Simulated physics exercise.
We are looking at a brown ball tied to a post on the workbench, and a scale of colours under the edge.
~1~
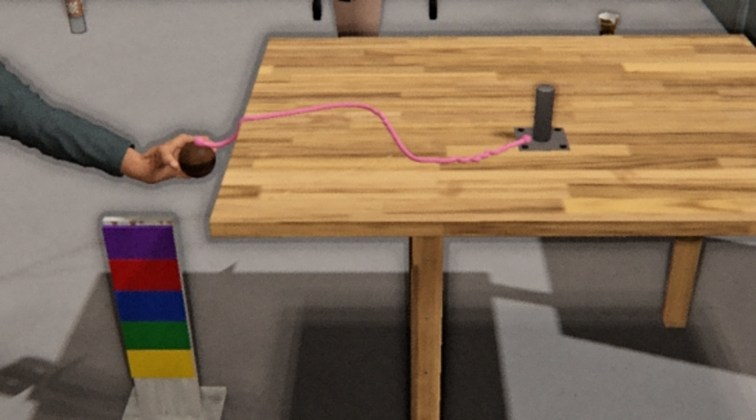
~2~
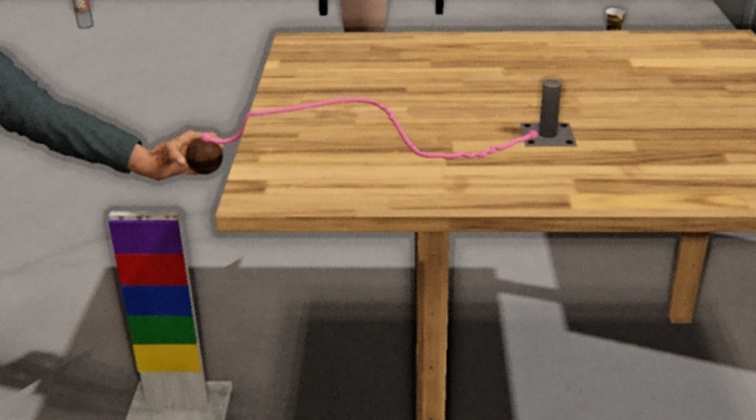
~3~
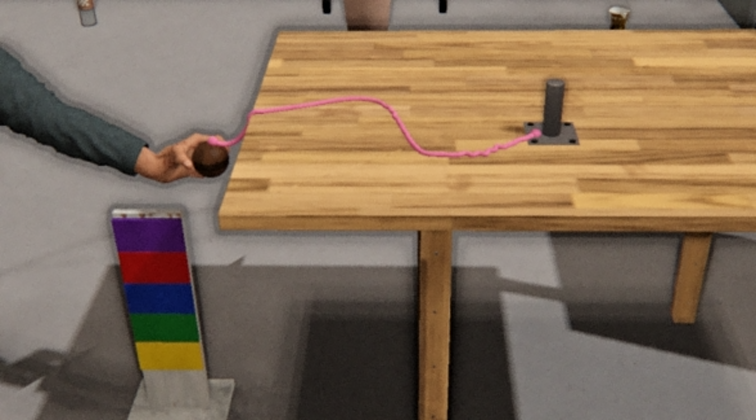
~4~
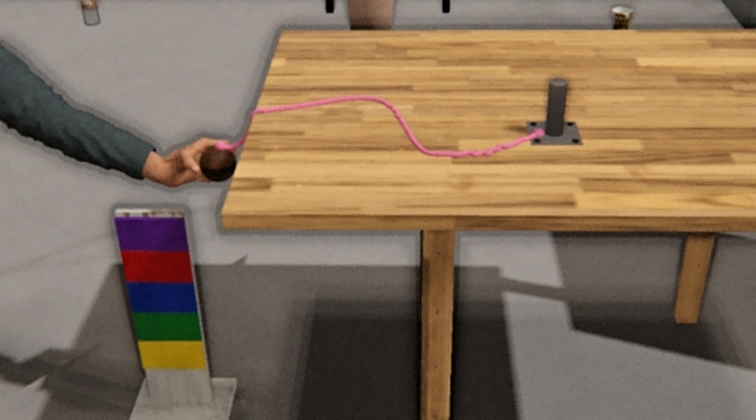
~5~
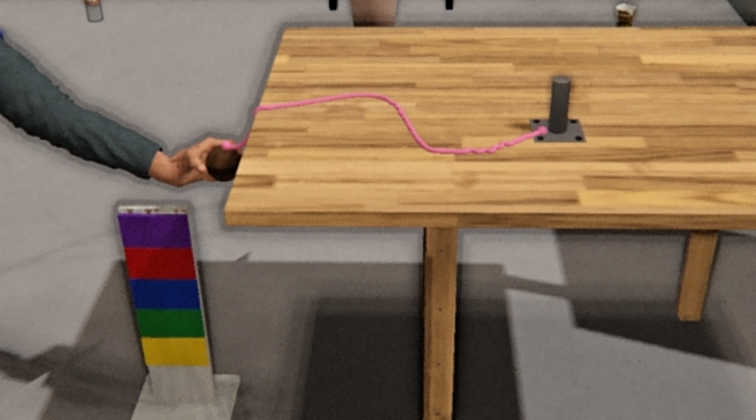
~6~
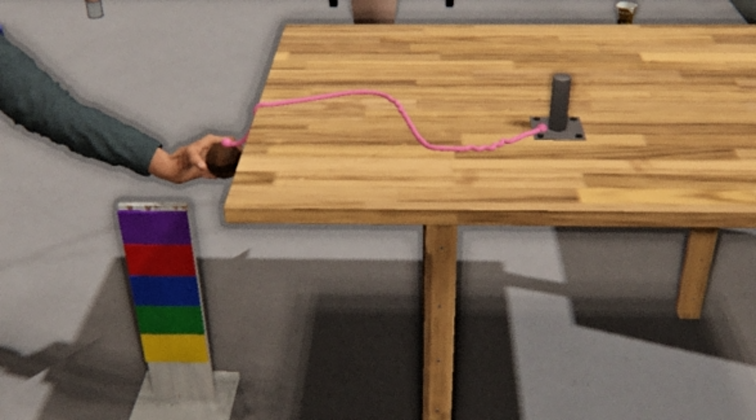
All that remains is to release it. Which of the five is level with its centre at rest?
The lead holds its middle at red.
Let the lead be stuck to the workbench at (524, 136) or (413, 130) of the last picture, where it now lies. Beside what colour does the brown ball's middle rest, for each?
It would be red; purple.
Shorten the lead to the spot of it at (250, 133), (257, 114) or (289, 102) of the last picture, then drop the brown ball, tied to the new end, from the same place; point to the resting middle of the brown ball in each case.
The places are (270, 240), (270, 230) and (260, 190).
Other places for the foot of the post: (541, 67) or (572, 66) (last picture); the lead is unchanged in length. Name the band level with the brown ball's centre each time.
It would be red; purple.
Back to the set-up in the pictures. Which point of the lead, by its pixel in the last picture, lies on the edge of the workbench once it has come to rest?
It lies at about (359, 93).
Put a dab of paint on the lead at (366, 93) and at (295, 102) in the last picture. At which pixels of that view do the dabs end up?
About (260, 117), and the other about (255, 180).
Soon after, ball near (292, 277); level with red.
After that, ball near (252, 271); level with red.
In the end, ball near (263, 275); level with red. At red.
